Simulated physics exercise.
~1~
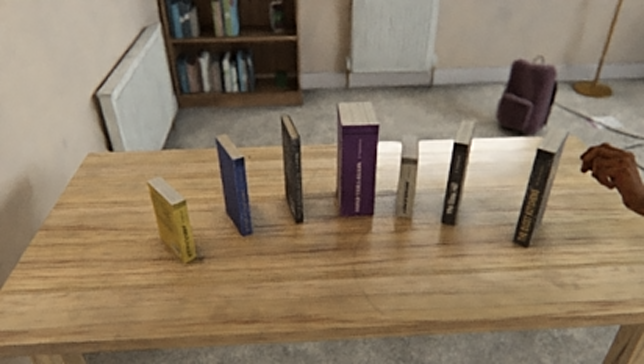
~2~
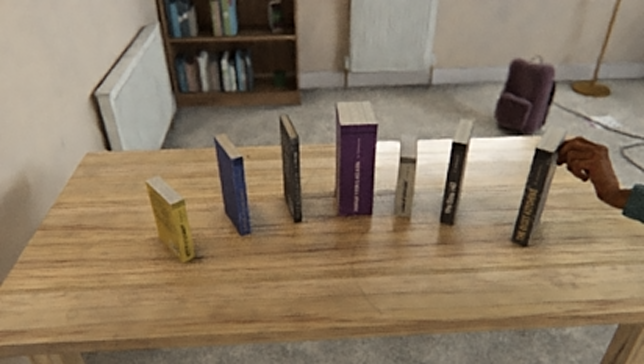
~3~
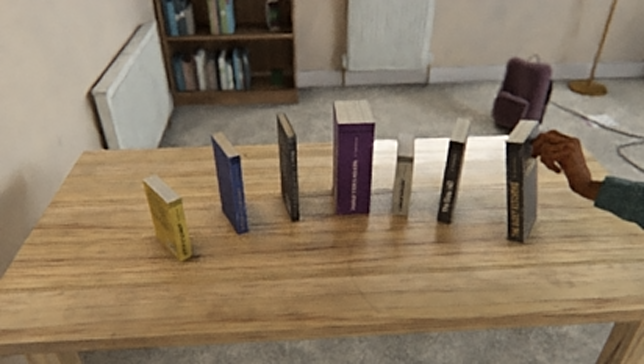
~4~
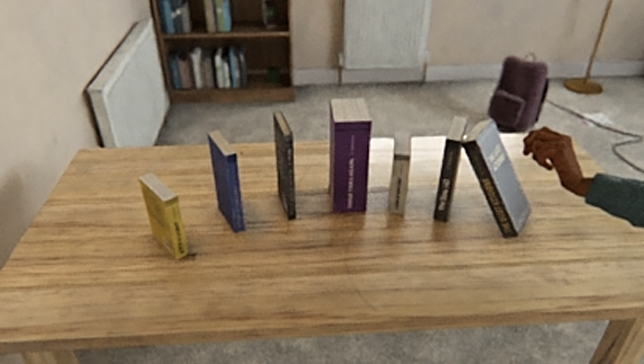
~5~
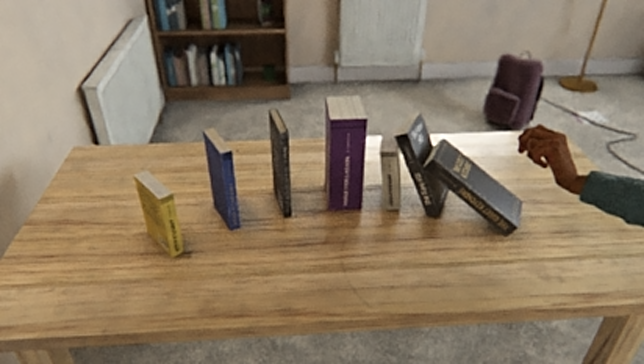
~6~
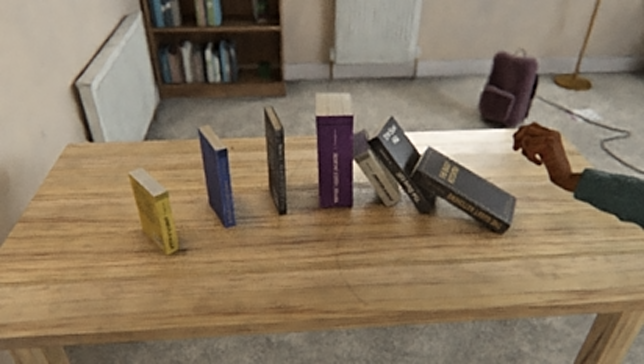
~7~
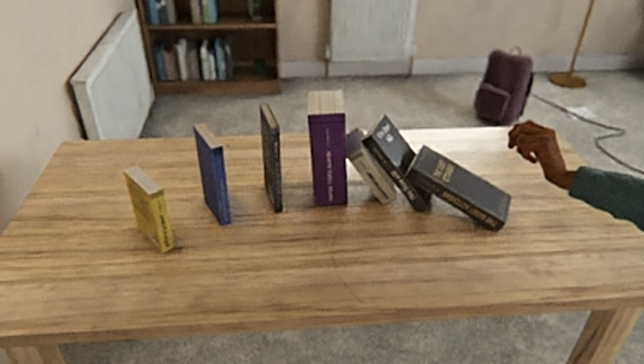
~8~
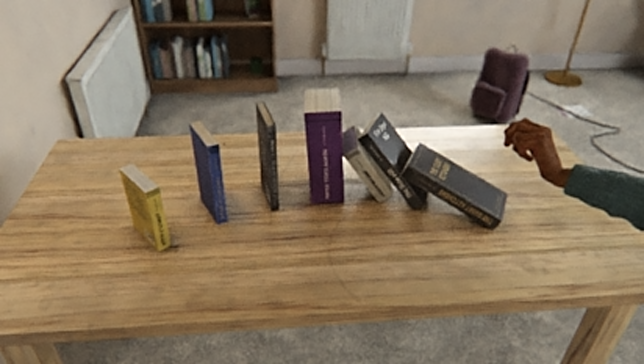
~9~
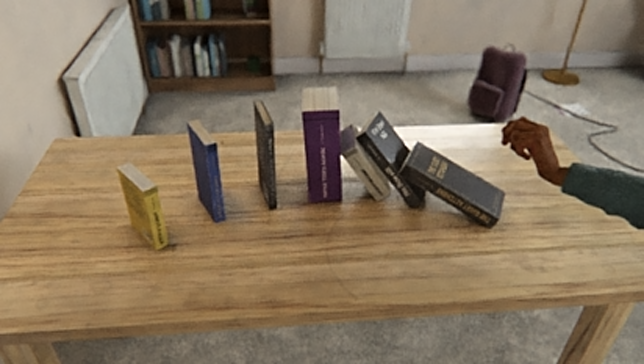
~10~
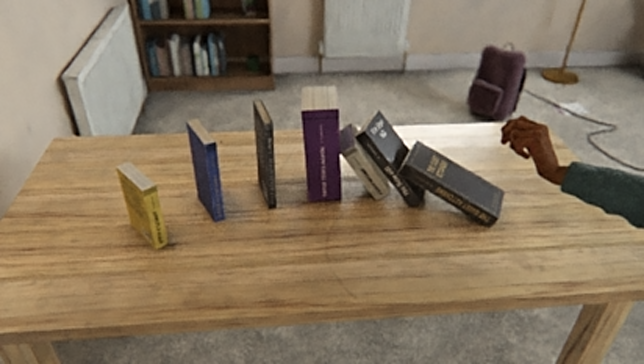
A hand reaches in from the right and tips the nearest of seven books standing in a curved row on a wooden table. The dark book leans left, away from the fingers, and drops against its black neighbour. That one tilts in turn and pushes the small pale book over against the thick purple one. The purple book stays upright and the toppling stops there, while the hand hovers nearby. At the end three books lie slumped against one another, and the purple, dark, blue and yellow books still stand.
